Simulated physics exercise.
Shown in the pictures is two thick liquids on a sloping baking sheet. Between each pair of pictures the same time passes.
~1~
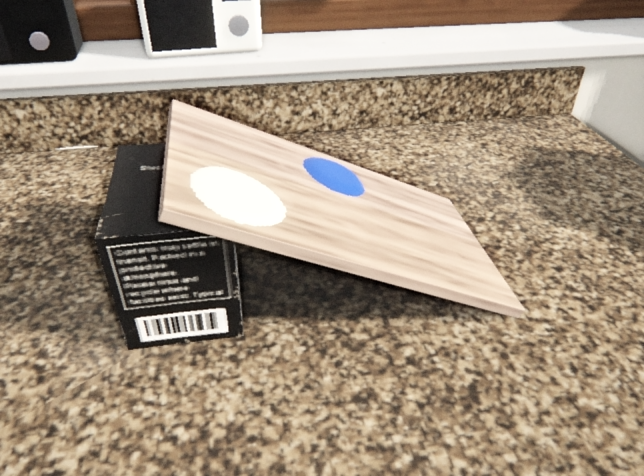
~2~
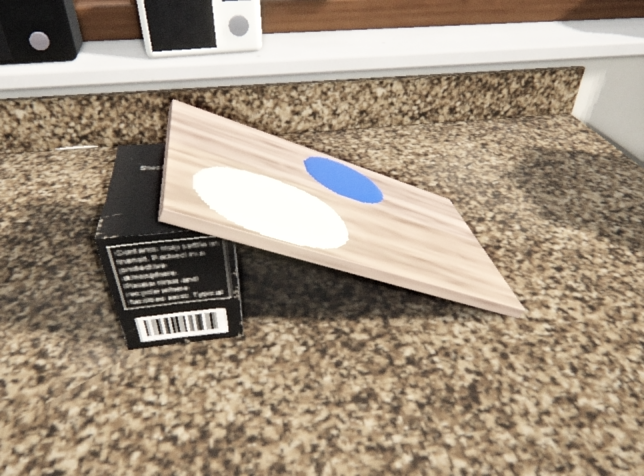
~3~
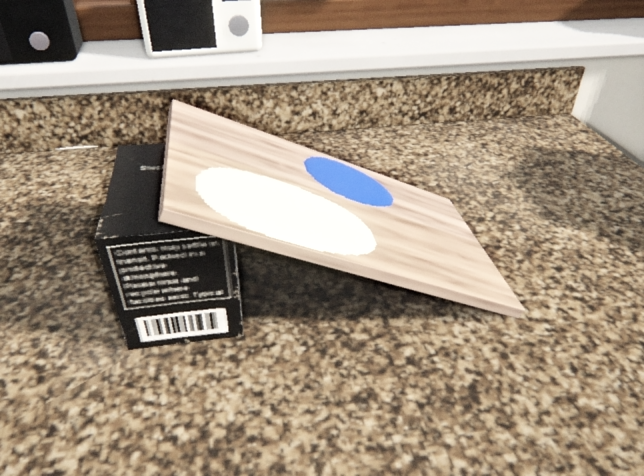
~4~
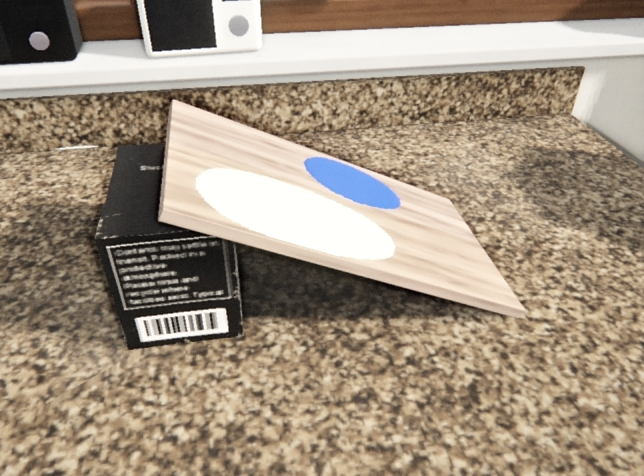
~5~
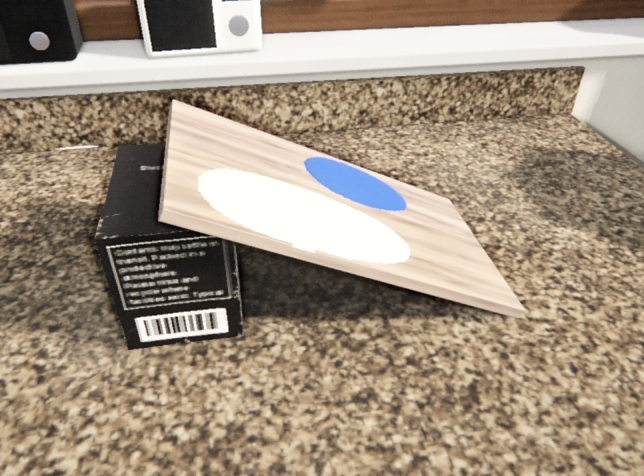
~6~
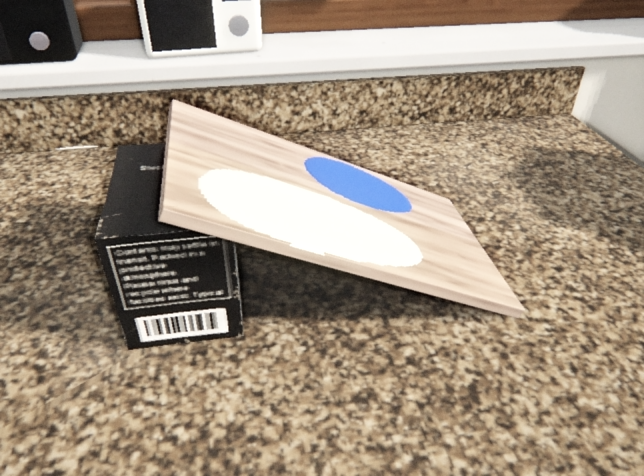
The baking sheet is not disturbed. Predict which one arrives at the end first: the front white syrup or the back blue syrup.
The forward one wins.
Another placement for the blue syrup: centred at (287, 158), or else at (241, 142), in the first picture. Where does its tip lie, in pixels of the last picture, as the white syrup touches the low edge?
Roughly (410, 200), then (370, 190) for the other start.
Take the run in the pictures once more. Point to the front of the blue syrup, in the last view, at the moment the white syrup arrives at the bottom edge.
At about (444, 213).
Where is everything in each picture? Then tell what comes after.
In the first picture, tip of the white syrup a quarter of the way down; tip of the blue syrup (355, 182) half way down.
In the second picture, tip of the white syrup (338, 224) half way down; tip of the blue syrup three quarters of the way down.
In the third picture, tip of the white syrup half way down; tip of the blue syrup (383, 192) three quarters of the way down.
In the fourth picture, tip of the white syrup (383, 238) half way down; tip of the blue syrup three quarters of the way down.
In the fifth picture, tip of the white syrup three quarters of the way down; tip of the blue syrup (399, 198) three quarters of the way down.
In the sixth picture, tip of the white syrup (411, 247) three quarters of the way down; tip of the blue syrup three quarters of the way down.
Next, the white syrup is three quarters of the way down; the blue syrup is three quarters of the way down.
After that, the white syrup is close to the edge; the blue syrup is close to the edge.
Finally, the white syrup is at the low edge; the blue syrup is close to the edge.
